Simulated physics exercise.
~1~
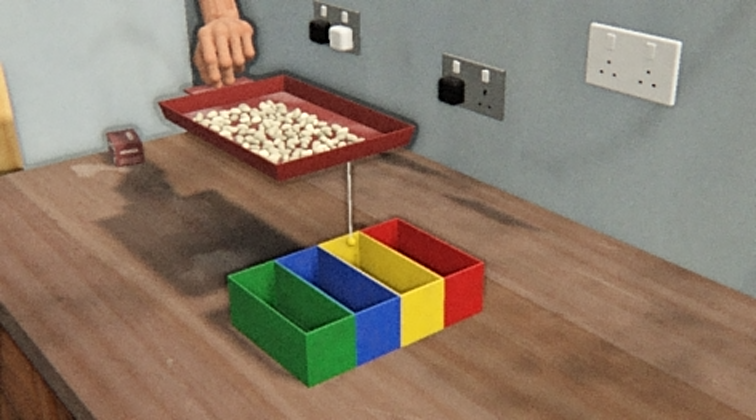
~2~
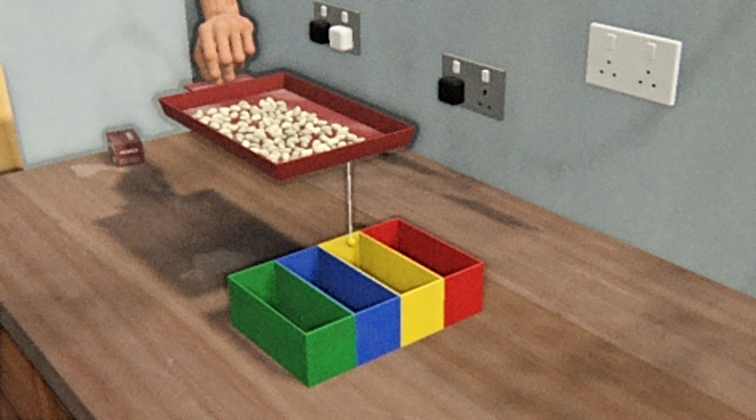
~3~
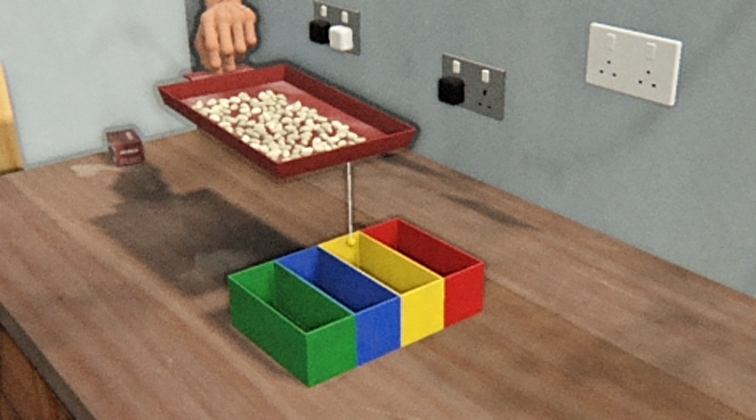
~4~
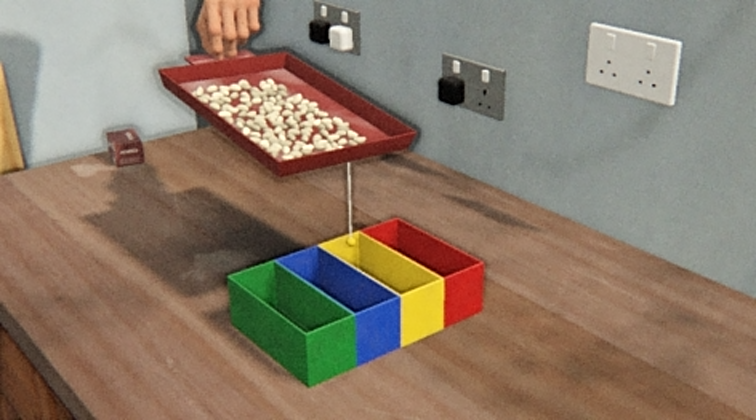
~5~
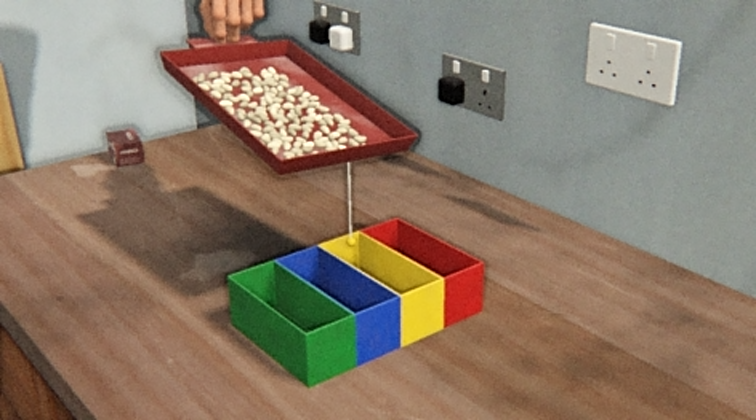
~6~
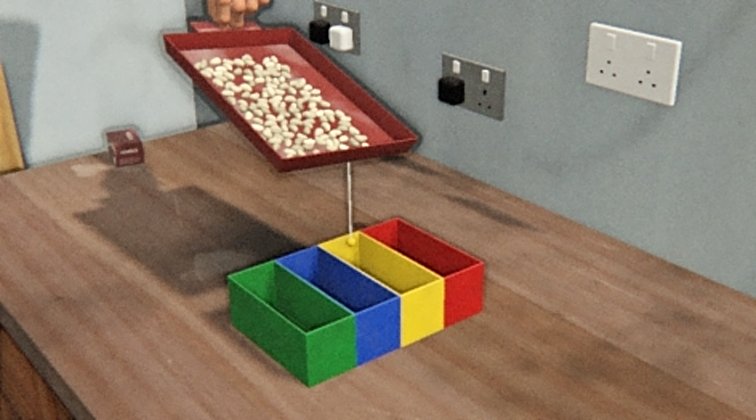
The clip shows a hand holding a red tray of white beans above a box with green, blue, yellow and red cells, gradually raising the handle end so the tray slopes more steeply, its right corner dipping slightly.
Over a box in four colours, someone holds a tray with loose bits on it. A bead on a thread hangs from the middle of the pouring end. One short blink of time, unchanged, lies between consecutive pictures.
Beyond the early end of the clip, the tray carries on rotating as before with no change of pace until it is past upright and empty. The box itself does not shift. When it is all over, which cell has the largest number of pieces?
The red cell.
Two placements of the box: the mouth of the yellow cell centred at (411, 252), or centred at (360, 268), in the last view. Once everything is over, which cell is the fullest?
The first time it is yellow, and the second time it is that red cell.
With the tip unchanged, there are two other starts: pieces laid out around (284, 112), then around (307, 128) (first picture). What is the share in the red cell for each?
The first gives 60 %, the second 60 %.
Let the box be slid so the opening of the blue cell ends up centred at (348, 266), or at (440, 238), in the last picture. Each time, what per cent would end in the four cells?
Near 100 and 80 percent respectively.
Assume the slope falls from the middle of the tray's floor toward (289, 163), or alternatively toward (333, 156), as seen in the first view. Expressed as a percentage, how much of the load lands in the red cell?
0 and 30 per cent, in that order.
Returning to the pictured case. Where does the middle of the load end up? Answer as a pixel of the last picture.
Near (424, 296).
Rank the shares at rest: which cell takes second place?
The cell in yellow.
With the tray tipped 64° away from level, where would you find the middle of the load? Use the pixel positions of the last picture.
The load is centred near (359, 119).
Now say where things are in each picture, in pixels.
The first frame shows corners of the pouring end near (278, 162) and (408, 126), level; middle of the load near (279, 133), white beans; bead on its thread near (351, 242); green cell near (331, 346); blue cell near (378, 326); yellow cell near (422, 308); red cell near (463, 290).
The second frame shows corners of the pouring end near (278, 162) and (408, 127), level; middle of the load near (279, 132).
The third frame shows corners of the pouring end near (279, 160) and (409, 129), tipped barely, lowest at the right corner; middle of the load near (279, 127).
The fourth frame shows corners of the pouring end near (281, 158) and (410, 131), tipped a little, lowest at the right corner; middle of the load near (280, 120).
The fifth frame shows corners of the pouring end near (282, 157) and (411, 134), tipped a little, lowest at the right corner; middle of the load near (281, 113).
The sixth frame shows corners of the pouring end near (284, 155) and (412, 136), tipped clearly, lowest at the right corner; middle of the load near (283, 106); green cell near (331, 346); blue cell near (378, 326); yellow cell near (422, 308); red cell near (463, 290).
Shortly afterwards, tray tipped steeply; all but a few on the tray; only a few falling or outside the box.
Next, tray tipped past a quarter turn; the bulk on the tray; a little in the red cell; only a few in the yellow cell; a little falling or outside the box.
Some moments later, tray tipped past a quarter turn; near two thirds in the red cell; near a quarter in the yellow cell; a little in the blue cell; a little falling or outside the box.
In the end, tray tipped past a quarter turn; near two thirds in the red cell; near a quarter in the yellow cell; a little in the blue cell; none at all in the green cell; a little outside the box.
